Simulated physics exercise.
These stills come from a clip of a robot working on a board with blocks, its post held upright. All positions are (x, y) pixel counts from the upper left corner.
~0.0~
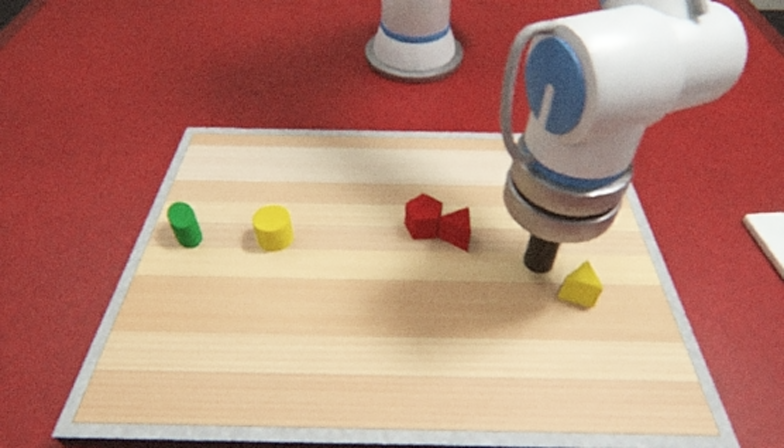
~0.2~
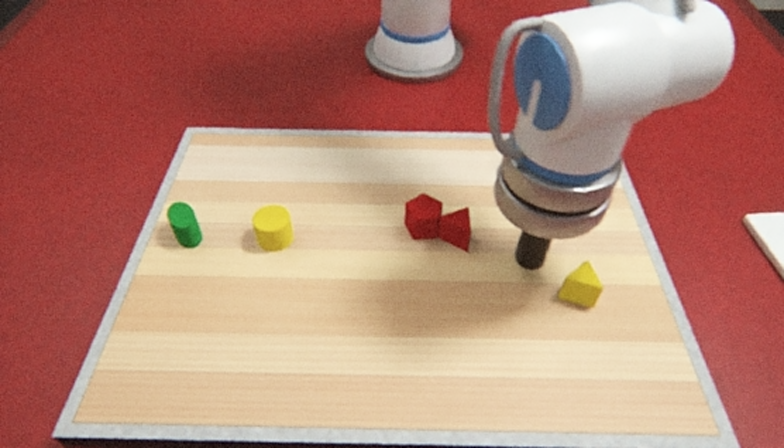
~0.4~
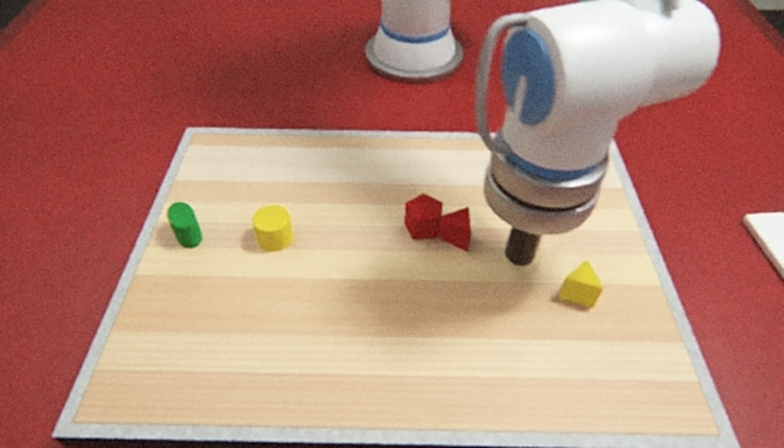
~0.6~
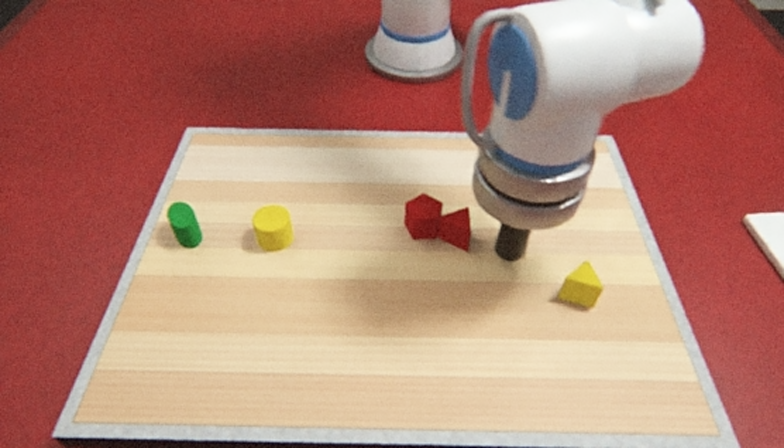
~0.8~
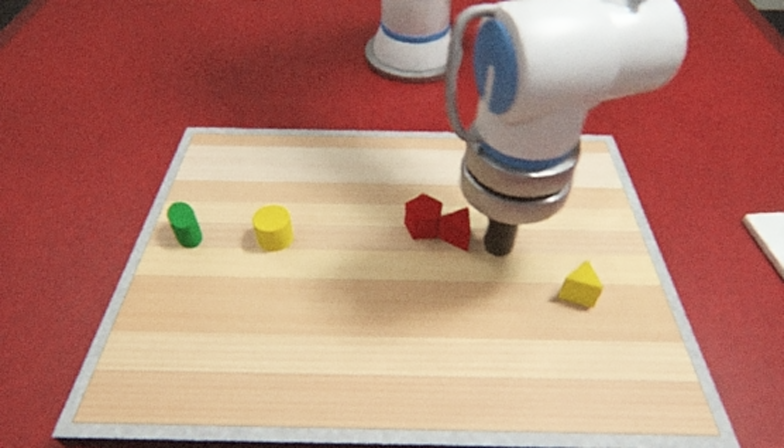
A white robot arm with a dark post slid slowly left over a wooden board, moving from beside the yellow triangular block to close beside the red triangular one, while all the blocks stayed still.
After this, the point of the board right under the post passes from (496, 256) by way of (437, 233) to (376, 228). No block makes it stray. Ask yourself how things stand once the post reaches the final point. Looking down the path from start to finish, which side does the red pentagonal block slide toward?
It is displaced to the right.
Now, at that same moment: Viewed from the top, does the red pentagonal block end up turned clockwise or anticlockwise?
It twists with the clock when seen from above.
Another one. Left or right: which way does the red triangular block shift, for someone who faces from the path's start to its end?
Seen from start to end, it moves left.
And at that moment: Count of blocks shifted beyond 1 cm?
The answer is two blocks, counting only moves over 1 cm.
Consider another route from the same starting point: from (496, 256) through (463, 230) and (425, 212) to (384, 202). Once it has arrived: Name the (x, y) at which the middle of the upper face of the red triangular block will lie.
My prediction: (434, 215).
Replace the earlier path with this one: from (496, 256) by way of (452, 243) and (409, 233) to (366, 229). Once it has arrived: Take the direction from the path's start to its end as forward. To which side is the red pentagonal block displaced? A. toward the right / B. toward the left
(A)
What follows on the original path. One third of the way, post at (458, 230); red pentagonal block at (406, 199), turned 35° clockwise; red triangular block at (432, 211).
Two thirds of the way, post at (417, 219); red pentagonal block at (384, 188), turned 60° clockwise; red triangular block at (393, 206).
At the end, post at (376, 218); red pentagonal block at (379, 185), turned 75° clockwise; red triangular block at (351, 203), turned 25° clockwise.
